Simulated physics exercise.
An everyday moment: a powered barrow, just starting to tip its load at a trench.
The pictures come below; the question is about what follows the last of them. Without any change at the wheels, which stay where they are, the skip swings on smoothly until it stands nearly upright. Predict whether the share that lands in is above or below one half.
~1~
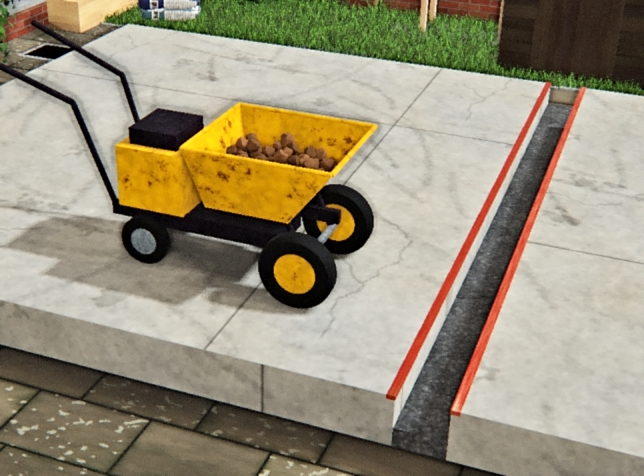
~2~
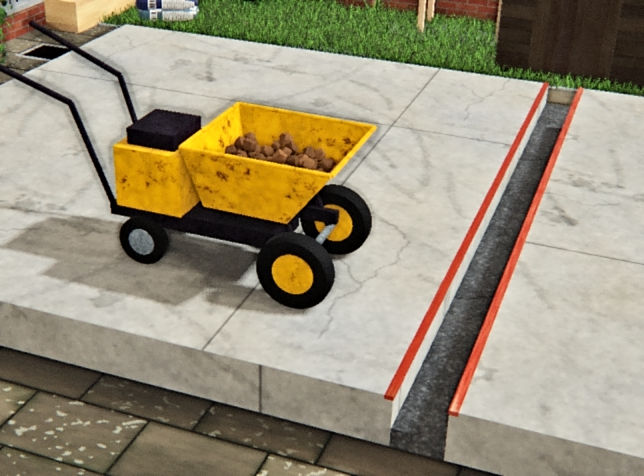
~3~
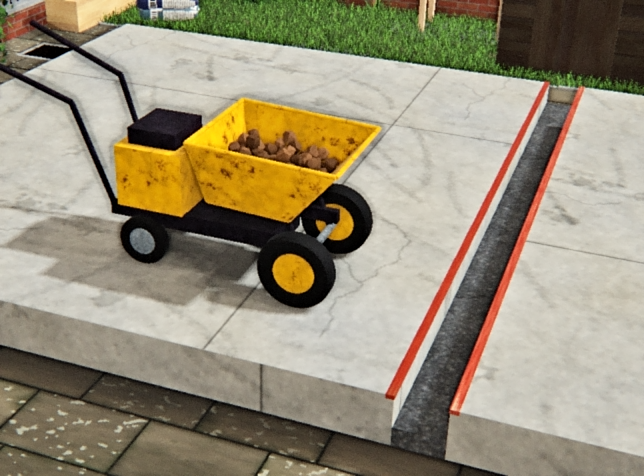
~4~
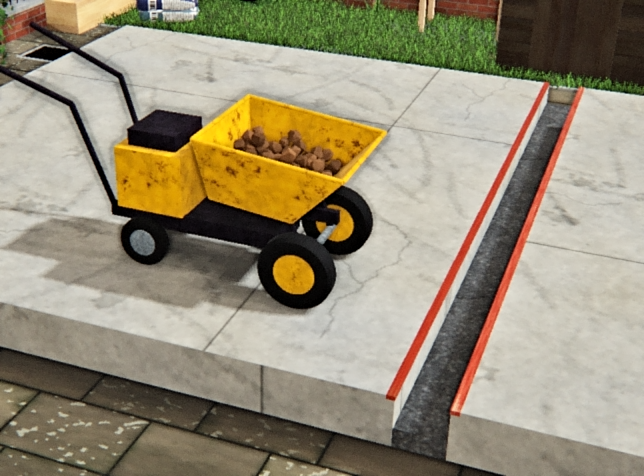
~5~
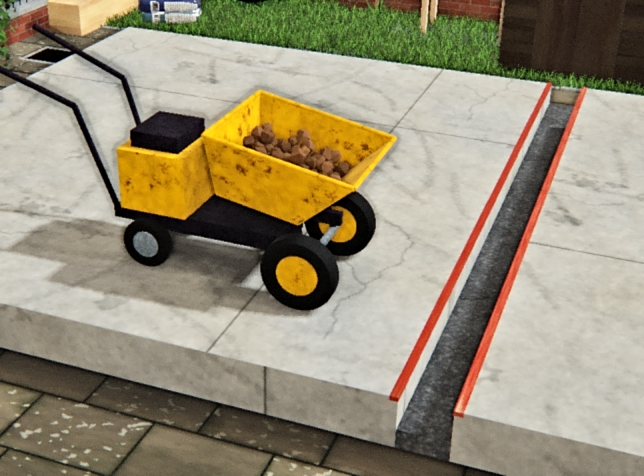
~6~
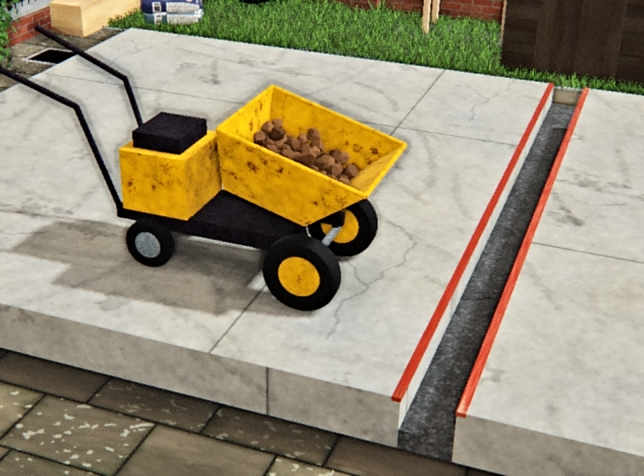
The bulk.
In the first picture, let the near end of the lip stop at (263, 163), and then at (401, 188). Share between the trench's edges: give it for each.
First spot: Roughly 20 percent; second spot: Roughly 10 percent.
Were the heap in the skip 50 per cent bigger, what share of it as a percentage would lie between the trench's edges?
It would be around 80 per cent of the load.
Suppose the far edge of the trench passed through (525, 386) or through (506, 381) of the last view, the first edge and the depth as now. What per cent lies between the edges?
Lab note: Try one about 100 %, try two about 100 %.
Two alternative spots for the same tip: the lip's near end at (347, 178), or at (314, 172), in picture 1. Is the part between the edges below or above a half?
Place one, the greater portion; place two, the greater portion.
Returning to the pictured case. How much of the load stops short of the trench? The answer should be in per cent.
My estimate is close to 5 in a hundred.
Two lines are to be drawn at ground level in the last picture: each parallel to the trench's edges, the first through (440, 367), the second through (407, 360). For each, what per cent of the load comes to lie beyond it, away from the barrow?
About 60 % and 100 %.
Just after the last frame, skip tipped steeply; every one in the skip.
A moment on, skip tipped steeply; almost all in the skip; just a few short of the trench; just a few in or heaped over the trench.
Further on, skip tipped right over; roughly a quarter in the skip; about a tenth short of the trench; the larger part in or heaped over the trench; just a few beyond it.
When it is over, skip tipped right over; just a few short of the trench; almost all in or heaped over the trench; just a few beyond it.
